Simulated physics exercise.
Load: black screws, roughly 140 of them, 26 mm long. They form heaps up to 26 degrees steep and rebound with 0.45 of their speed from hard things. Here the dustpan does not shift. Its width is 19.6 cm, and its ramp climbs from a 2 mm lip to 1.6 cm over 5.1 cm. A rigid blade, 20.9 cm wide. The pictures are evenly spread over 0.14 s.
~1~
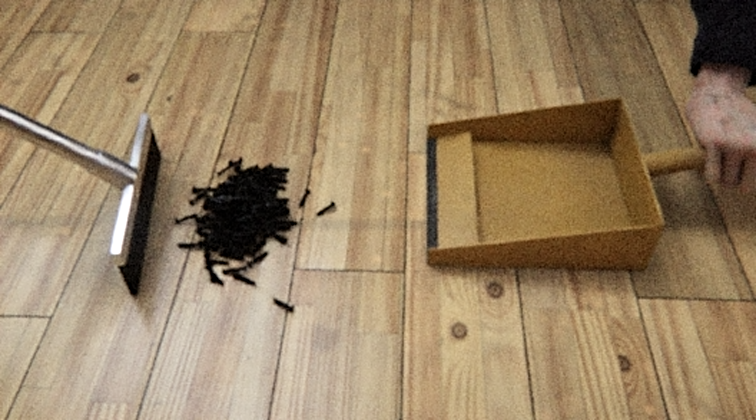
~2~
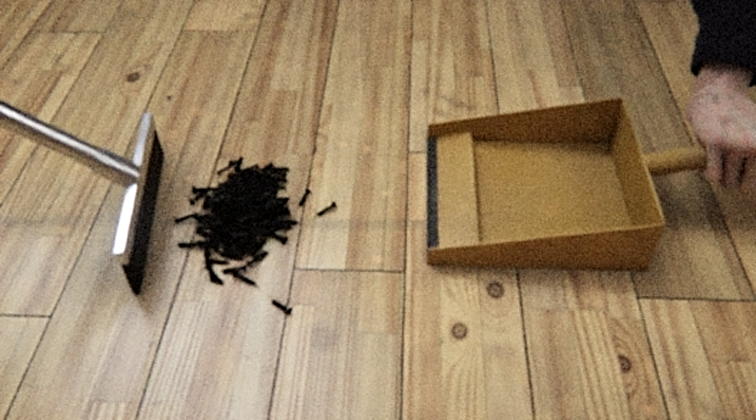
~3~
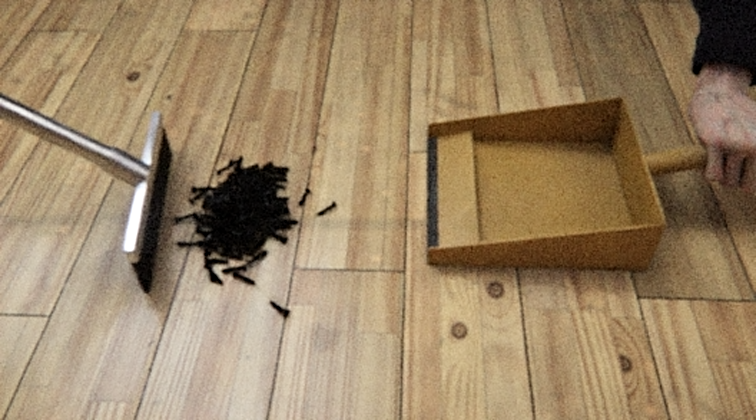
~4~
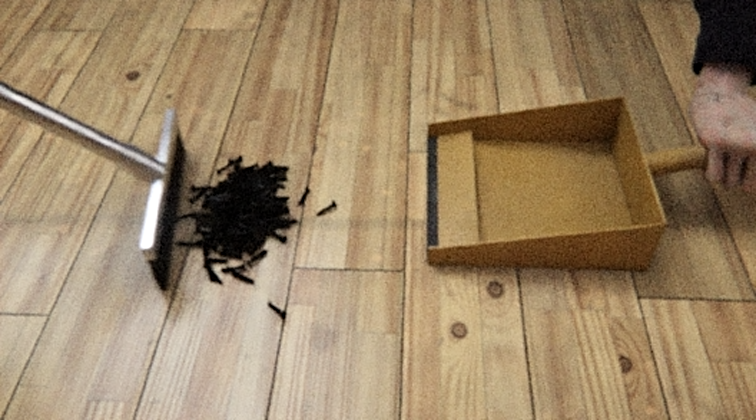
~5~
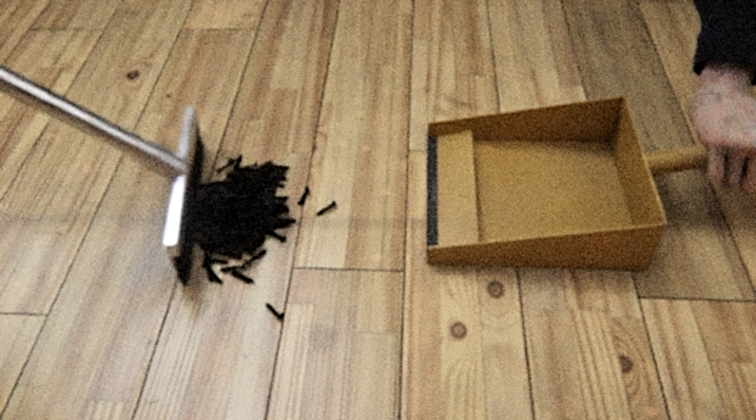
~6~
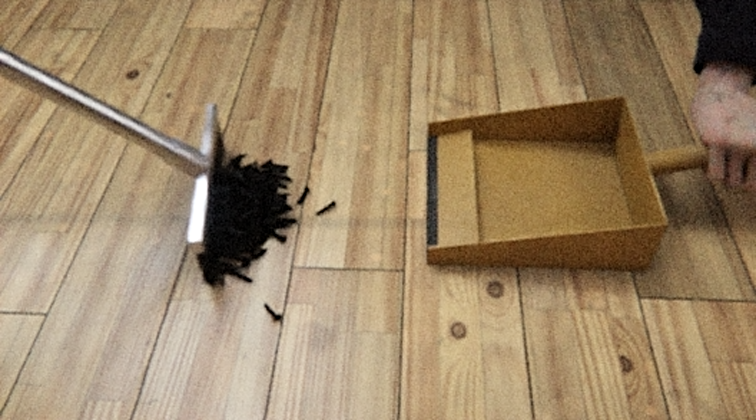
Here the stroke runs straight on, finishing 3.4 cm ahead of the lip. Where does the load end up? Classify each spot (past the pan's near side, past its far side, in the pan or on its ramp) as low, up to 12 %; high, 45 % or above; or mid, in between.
Near side low, far side low, pan mid.
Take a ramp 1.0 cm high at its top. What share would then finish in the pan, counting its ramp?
Something like 35 per cent, ramp included.
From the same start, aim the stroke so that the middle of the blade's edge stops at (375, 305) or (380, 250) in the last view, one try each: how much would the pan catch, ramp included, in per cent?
Roughly 5 % and 20 %.
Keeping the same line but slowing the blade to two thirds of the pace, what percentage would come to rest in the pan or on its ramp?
In that case roughly 15 percent.
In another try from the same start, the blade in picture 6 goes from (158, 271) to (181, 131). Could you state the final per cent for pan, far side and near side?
Final per cent - pan 0, far 0, near 30.
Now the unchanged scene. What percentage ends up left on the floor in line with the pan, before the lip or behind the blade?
55 %.
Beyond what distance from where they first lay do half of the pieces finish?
It works out to roughly 22 cm.
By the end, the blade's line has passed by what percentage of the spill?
Some 0 per cent.
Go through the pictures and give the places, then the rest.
The first frame shows blade from (119, 259) to (147, 124), moved 0.0 cm, 0 of the pieces shifted so far; middle of the pieces at (245, 208); pan at (543, 200).
The second frame shows blade from (122, 258) to (150, 123), moved 0.3 cm, 0 of the pieces shifted so far; middle of the pieces at (245, 208).
The third frame shows blade from (132, 256) to (159, 121), moved 1.3 cm, 1 of the pieces shifted so far; middle of the pieces at (245, 207).
The fourth frame shows blade from (150, 253) to (173, 119), moved 3.0 cm, 1 of the pieces shifted so far; middle of the pieces at (245, 207).
The fifth frame shows blade from (173, 250) to (193, 117), moved 5.3 cm, 10 of the pieces shifted so far; middle of the pieces at (244, 206).
The sixth frame shows blade from (198, 246) to (213, 114), moved 7.6 cm, 103 of the pieces shifted so far; middle of the pieces at (251, 205); pan at (544, 199).
Then, 0.12 s after the last picture, middle of the blade 13 cm from the lip; 0 % over the lip, far side 0 %, near side 5 %.
Then, 0.20 s after the last picture, middle of the blade 7 cm from the lip; 0 % over the lip, far side 0 %, near side 5 %.
Then, 0.42 s after the last picture, middle of the blade 5 cm from the lip; 35 % over the lip, far side 5 %, near side 5 %.
In the end, near side 5 %, far side 5 %, pan 35 %, in front of the lip or behind the blade 55 %.
